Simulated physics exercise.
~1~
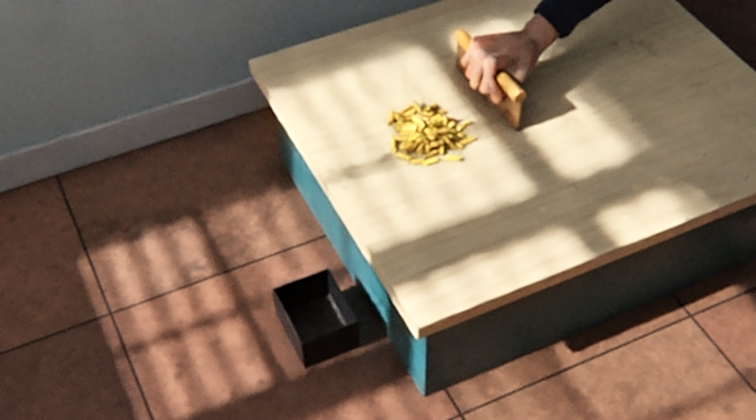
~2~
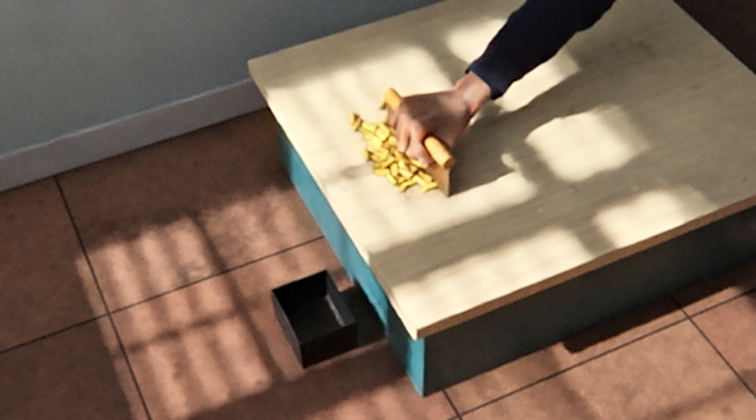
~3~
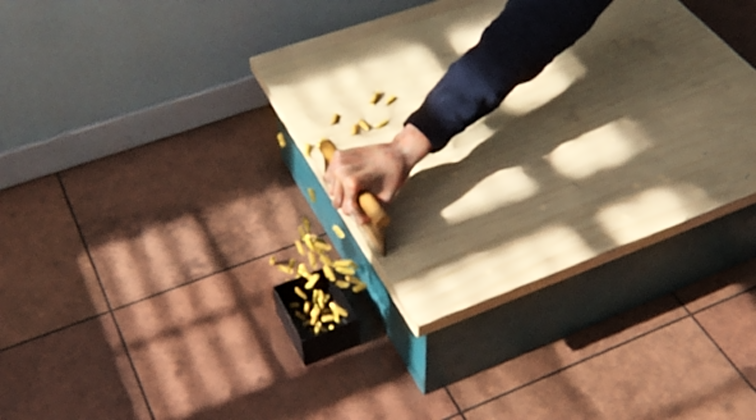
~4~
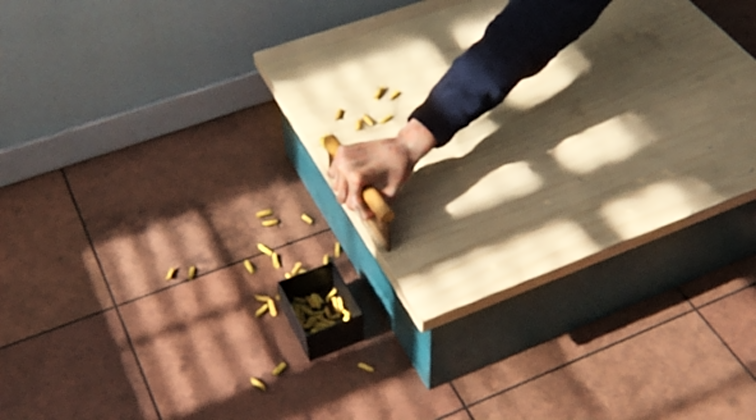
A hand scrapes dry pasta off a table, some into a black tin, some onto tiles.
